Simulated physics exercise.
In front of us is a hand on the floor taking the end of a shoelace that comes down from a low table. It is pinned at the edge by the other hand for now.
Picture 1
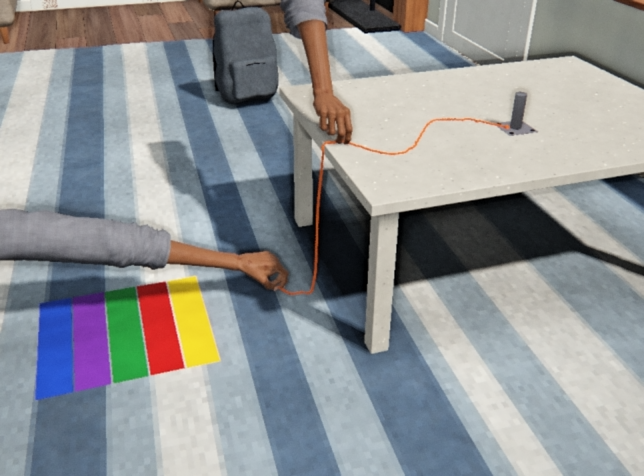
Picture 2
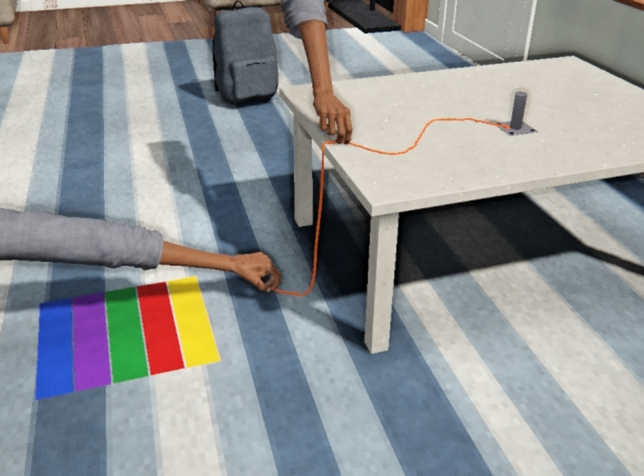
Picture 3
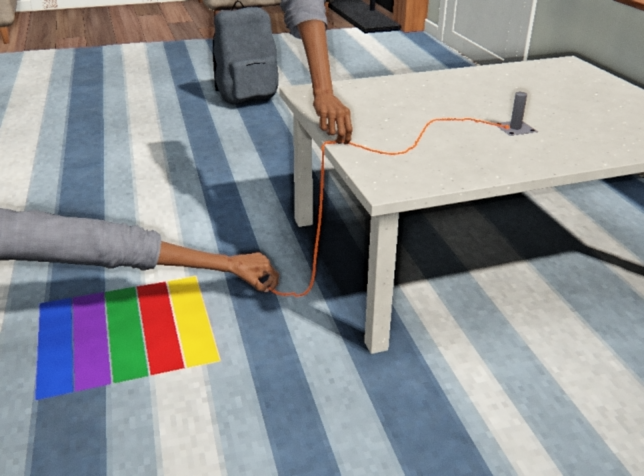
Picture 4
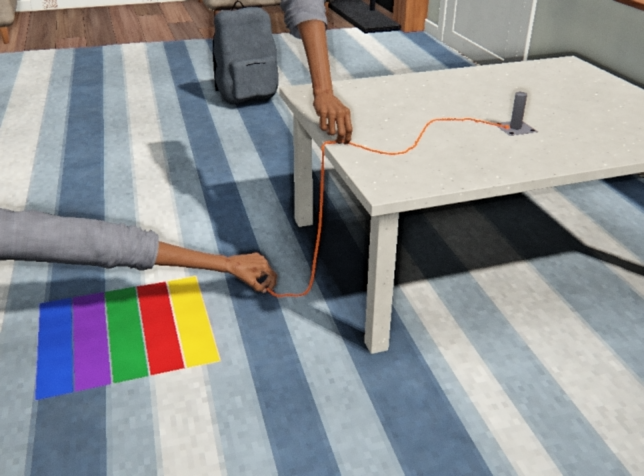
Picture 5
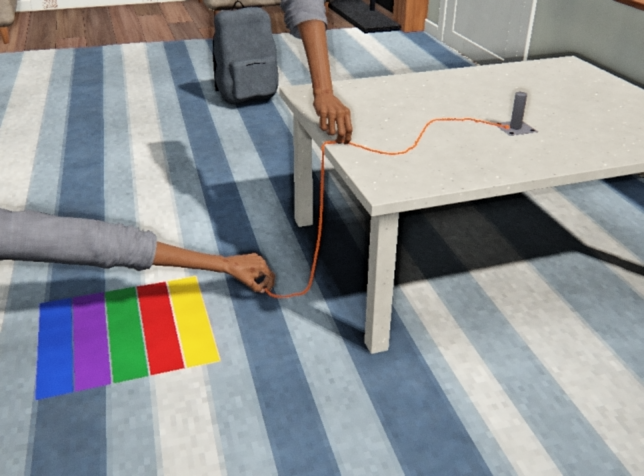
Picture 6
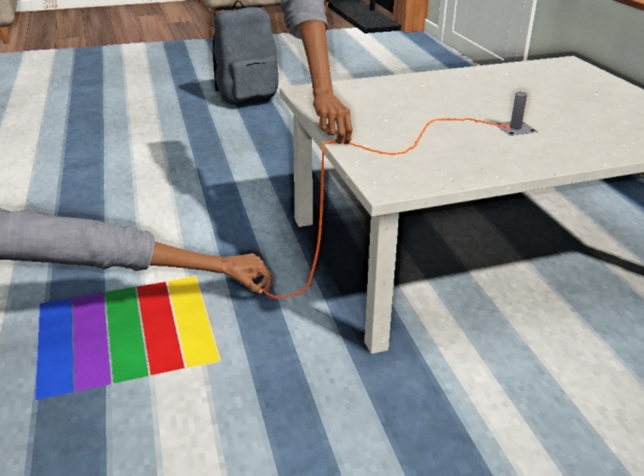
On the striped rug, a hand draws an orange cord's end slightly left toward colored stripes.
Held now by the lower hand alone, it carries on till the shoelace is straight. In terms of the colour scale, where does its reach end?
At purple.
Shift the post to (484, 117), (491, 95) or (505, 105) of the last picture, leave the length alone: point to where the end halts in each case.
Going by the last picture, roughly (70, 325), (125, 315) and (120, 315).
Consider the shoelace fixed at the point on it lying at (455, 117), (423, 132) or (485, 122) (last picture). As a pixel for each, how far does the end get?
Pixel places, try by try: (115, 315), (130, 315), (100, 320).
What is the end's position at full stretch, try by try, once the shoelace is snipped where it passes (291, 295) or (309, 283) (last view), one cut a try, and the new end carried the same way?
Result 1: (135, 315). Result 2: (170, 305).
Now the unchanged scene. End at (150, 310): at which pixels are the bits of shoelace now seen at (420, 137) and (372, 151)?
Around (385, 142) and around (323, 165).
Early on, end near (151, 310); over red.
Midway, end near (111, 318); over green.
At the end of the slack, end near (87, 322); over purple. The purple one.
